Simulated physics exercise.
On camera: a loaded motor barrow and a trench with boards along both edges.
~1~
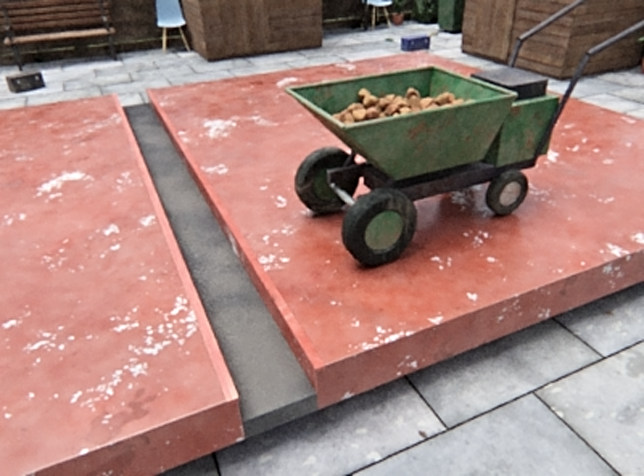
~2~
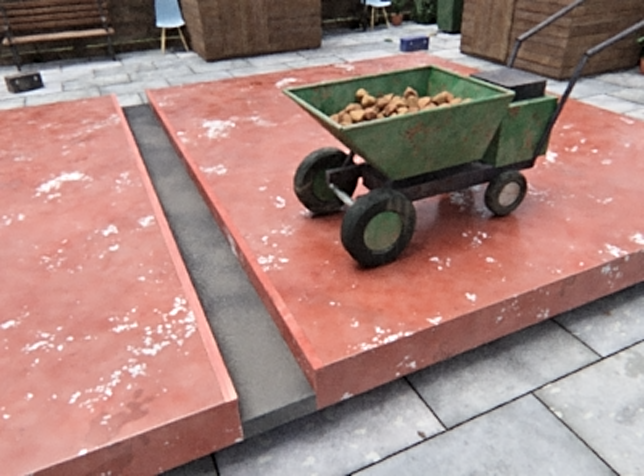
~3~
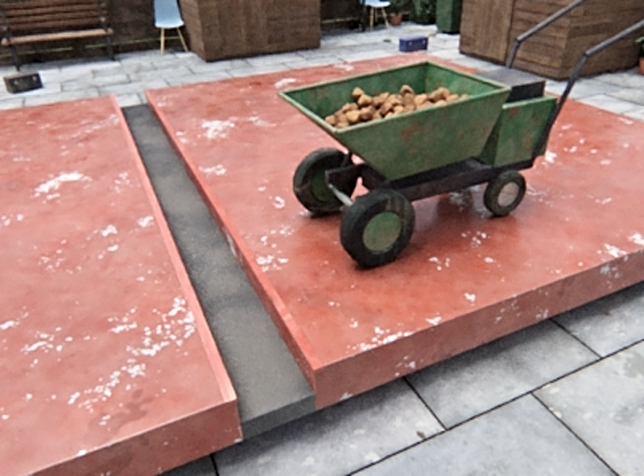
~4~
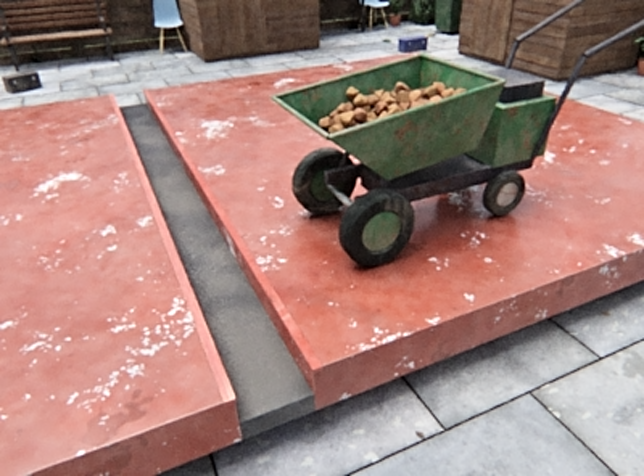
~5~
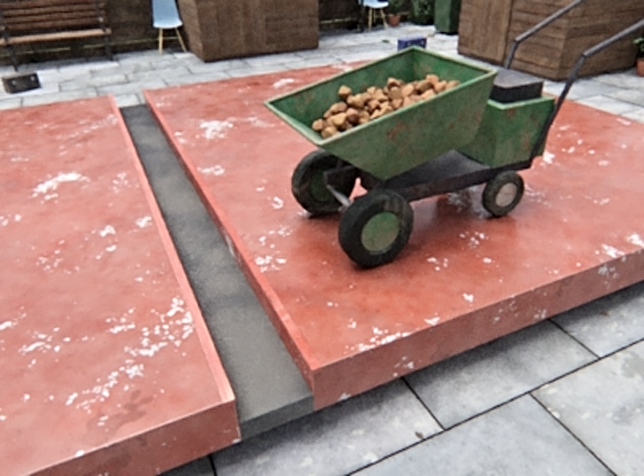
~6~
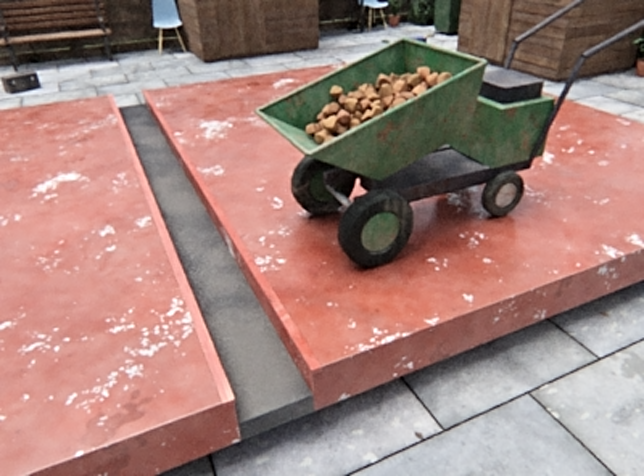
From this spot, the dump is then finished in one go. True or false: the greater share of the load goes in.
True.
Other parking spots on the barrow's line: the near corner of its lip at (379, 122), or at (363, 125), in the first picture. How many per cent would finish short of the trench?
Roughly 10 and 10 %.
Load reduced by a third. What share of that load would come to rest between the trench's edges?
90 %, near enough.
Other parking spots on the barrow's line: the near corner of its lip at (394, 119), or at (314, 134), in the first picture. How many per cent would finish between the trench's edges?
First spot: About 60 percent; second spot: About 50 percent.
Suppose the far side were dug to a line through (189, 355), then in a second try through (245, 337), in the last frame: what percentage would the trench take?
The first case gives around 80 percent, and the second around 40 percent.
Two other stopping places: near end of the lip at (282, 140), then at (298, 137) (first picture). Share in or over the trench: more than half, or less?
One after the other: The lesser share and the lesser share.
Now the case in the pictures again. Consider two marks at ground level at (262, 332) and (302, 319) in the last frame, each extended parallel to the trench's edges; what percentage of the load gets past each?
Respectively 60 and 90 percent.
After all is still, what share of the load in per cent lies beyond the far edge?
Roughly 15 in a hundred.
Just after the last frame, skip tipped steeply; every one in the skip.
A moment on, skip tipped right over; roughly two thirds in the skip; roughly a third in or heaped over the trench; just a few falling.
Further on, skip tipped right over; about a tenth in the skip; the larger part in or heaped over the trench; about a tenth beyond it.
When it is over, skip tipped right over; about a tenth in the skip; the larger part in or heaped over the trench; about a tenth beyond it.
